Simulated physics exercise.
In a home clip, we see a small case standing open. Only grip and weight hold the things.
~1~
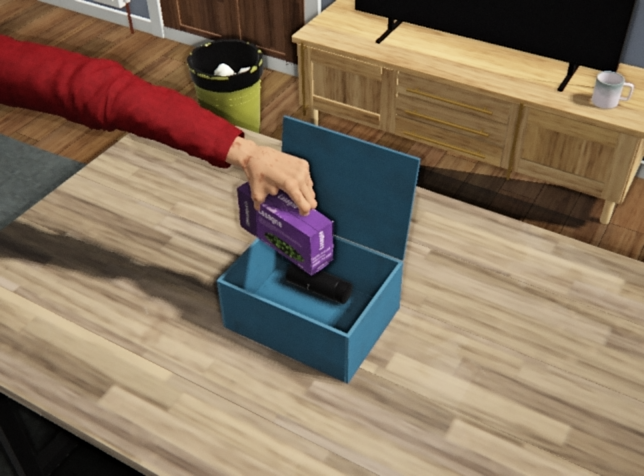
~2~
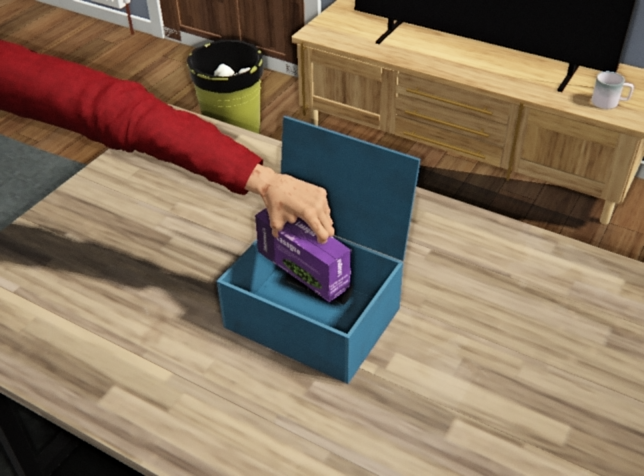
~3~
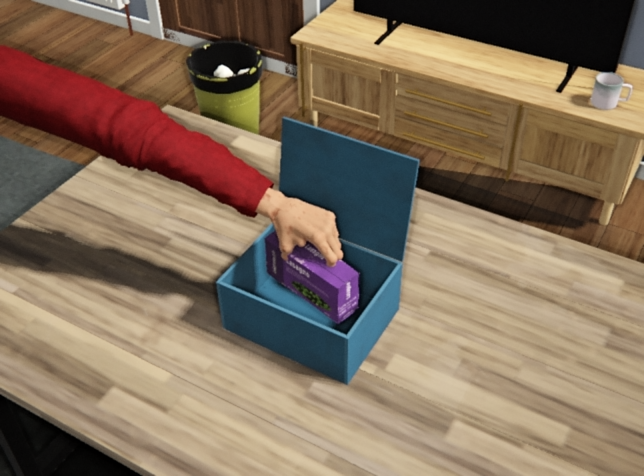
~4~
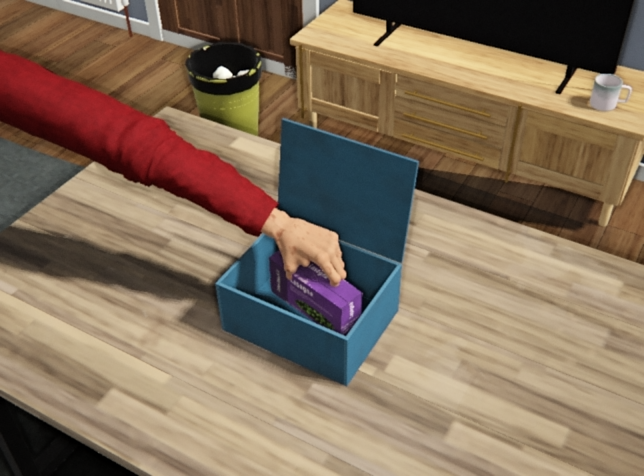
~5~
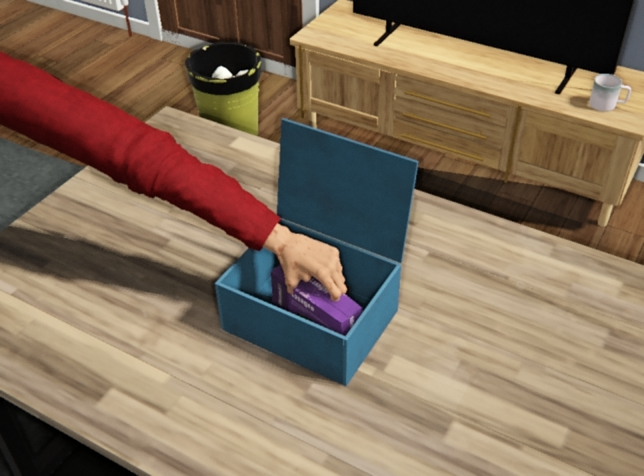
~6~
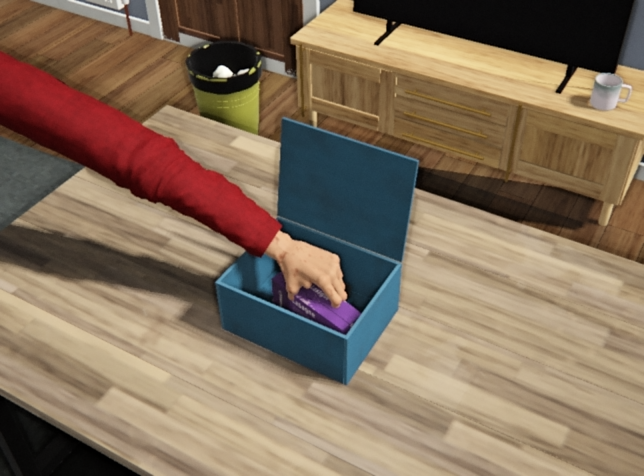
To begin with, a hand in a red sleeve holds a purple packet over an open blue case on a wooden table, with a black object lying inside. The hand lowers the packet into the case, covering the black object from view, and still grips it inside.
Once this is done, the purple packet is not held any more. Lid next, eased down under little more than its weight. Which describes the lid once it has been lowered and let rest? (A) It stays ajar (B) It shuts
Option B: It shuts.
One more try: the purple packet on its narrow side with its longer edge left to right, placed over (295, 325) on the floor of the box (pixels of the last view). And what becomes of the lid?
Then the lid does shut, as it turns out.
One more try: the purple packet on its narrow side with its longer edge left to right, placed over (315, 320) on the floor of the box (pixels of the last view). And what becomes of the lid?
After that, the lid lies down snugly.
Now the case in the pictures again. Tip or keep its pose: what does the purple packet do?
As it turns out, the purple packet keeps its original angle.
Then, 1.20 s past the last view, lid starting down.
Then, 1.60 s past the last view, lid 58° above the rim.
Then, 1.90 s past the last view, lid 32° above the rim.
Then, 2.10 s past the last view, lid 12° above the rim.
Finally, lid shut; both still in place. Final places as the last picture's camera would see them, purple packet near (316, 312).
